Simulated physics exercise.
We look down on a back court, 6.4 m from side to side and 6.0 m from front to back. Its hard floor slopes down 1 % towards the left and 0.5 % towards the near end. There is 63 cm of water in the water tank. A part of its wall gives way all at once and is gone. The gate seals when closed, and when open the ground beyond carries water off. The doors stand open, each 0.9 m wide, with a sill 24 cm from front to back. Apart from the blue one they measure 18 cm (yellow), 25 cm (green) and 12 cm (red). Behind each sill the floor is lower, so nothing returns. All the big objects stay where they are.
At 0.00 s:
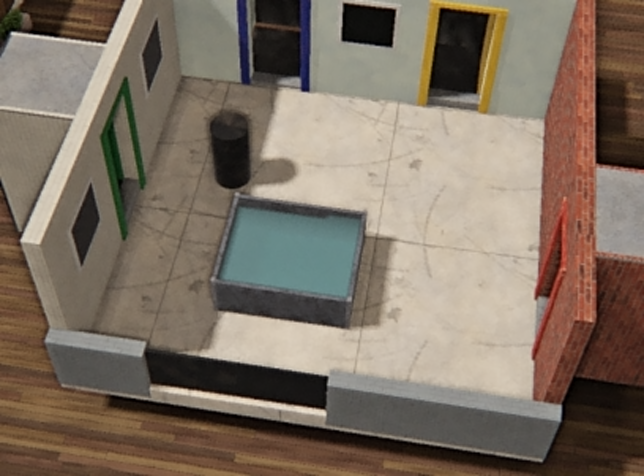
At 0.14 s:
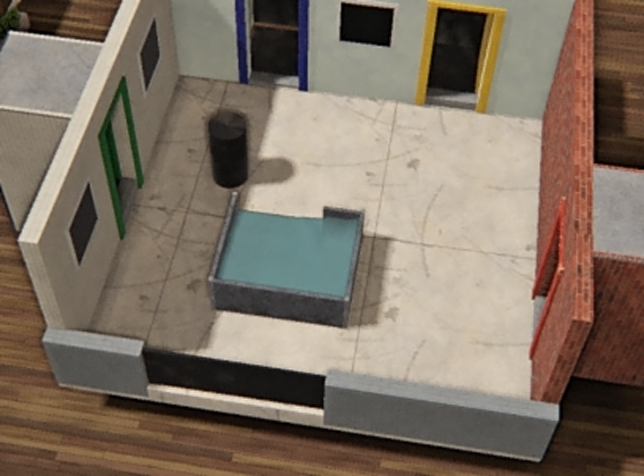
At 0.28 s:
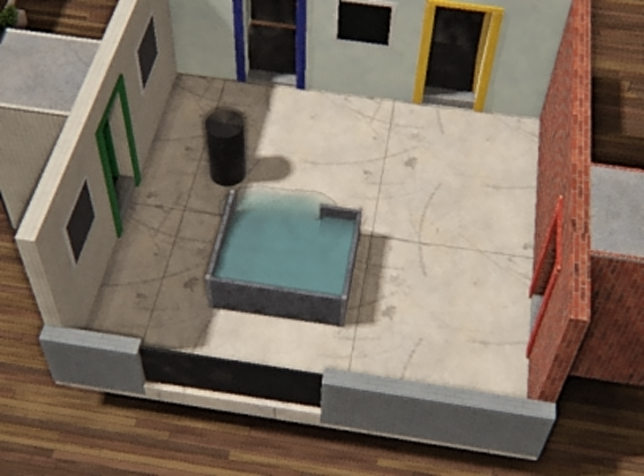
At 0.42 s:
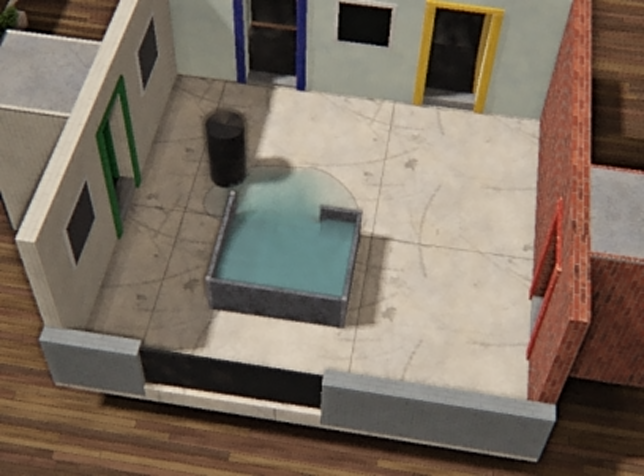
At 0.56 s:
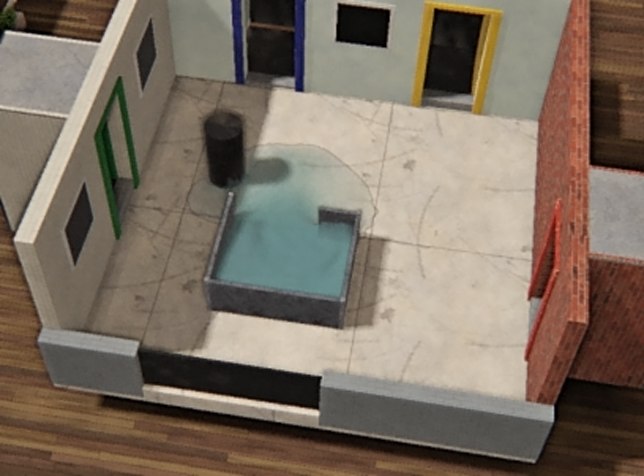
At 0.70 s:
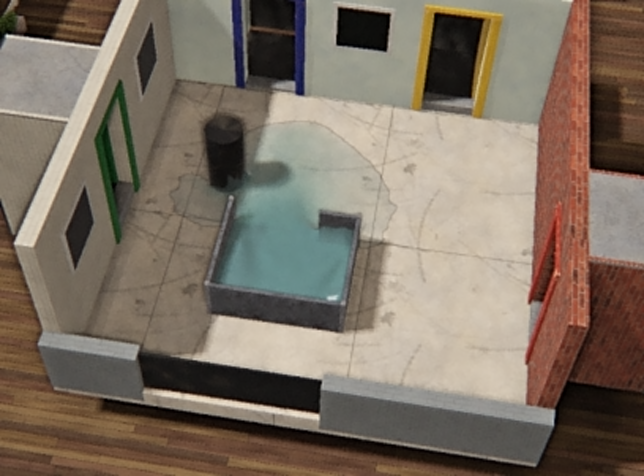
A walled court with a pale, cracked floor is seen from high above its near side, set on brown wooden boards. A grey-walled tank of blue-green water sits near the middle, with a black cylinder behind it, a green doorway left, blue and yellow ones at the back, and a red one in the right brick wall. Part of the tank's far wall vanishes, and water pours out, spreading backward and sideways in a thin, widening sheet around the cylinder, while the view shifts very slightly.
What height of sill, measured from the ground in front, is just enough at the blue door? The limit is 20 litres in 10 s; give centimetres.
Close to 23 cm is just enough.
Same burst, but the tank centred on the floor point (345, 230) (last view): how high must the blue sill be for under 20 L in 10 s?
Then roughly 18 cm.
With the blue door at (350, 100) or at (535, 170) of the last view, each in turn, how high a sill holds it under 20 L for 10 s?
Roughly 21 and 10.0 cm.
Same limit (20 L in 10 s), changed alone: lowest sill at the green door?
About 8.0 cm at green.
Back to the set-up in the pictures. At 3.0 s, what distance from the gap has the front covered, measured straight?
Some 5.0 m out.
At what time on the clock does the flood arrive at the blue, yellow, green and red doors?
Blue 1.0 s, yellow 1.8 s, green 1.6 s, red 4.5 s.
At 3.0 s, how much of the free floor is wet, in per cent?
Some 45 per cent of it.
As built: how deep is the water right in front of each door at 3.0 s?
In cm: Blue 18, yellow 10, green 10, red 0.
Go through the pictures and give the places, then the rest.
The first frame shows the water tank at (291, 249) is whole and still, 63 cm deep; the blue door at (275, 43) is dry.
In the second frame, water pours out on the far side and has run 0.3 m, to a hidden place; about 5 cm deep outside, 63 cm at the back.
In the third frame, water pours out on the far side and has run 0.8 m, to (305, 194); about 10 cm deep outside, 63 cm at the back.
In the fourth frame, water pours out on the far side and has run 1.3 m, to (311, 171); about 9 cm deep outside, 59 cm at the back.
In the fifth frame, the front is at (293, 148), 1.8 m from the gap on the far side; 3.4 m2 of floor is wet, 54 cm left at the back.
In the sixth frame, the front is at (293, 125), 2.4 m from the gap on the far side; 4.8 m2 of floor is wet, 53 cm left at the back; 0.9 m in a straight line remain to the blue door at (270, 47).
After 1.4 s water covers 30 % of the floor, deepest (40 cm) near (238, 191); 17 cm at the blue door, 25 litres in over its 7 cm sill.
After 3.0 s water covers 45 % of the floor, deepest (24 cm) near (177, 80); 18 cm at the blue door, 175 litres in over its 7 cm sill.
After 10.0 s water covers 100 % of the floor, deepest (12 cm) near (299, 334); 5 cm at the blue door, 233 litres in over its 7 cm sill.
At the blue door as built, the water arrived by 1.0 s and peaked near 22 cm at 2.2 s.
Run again over the same 10 s with other heights there, 50 litres in over 18.5 cm, 3 litres over 28.5 cm. The limit of 20 litres is kept from about 23 cm up.
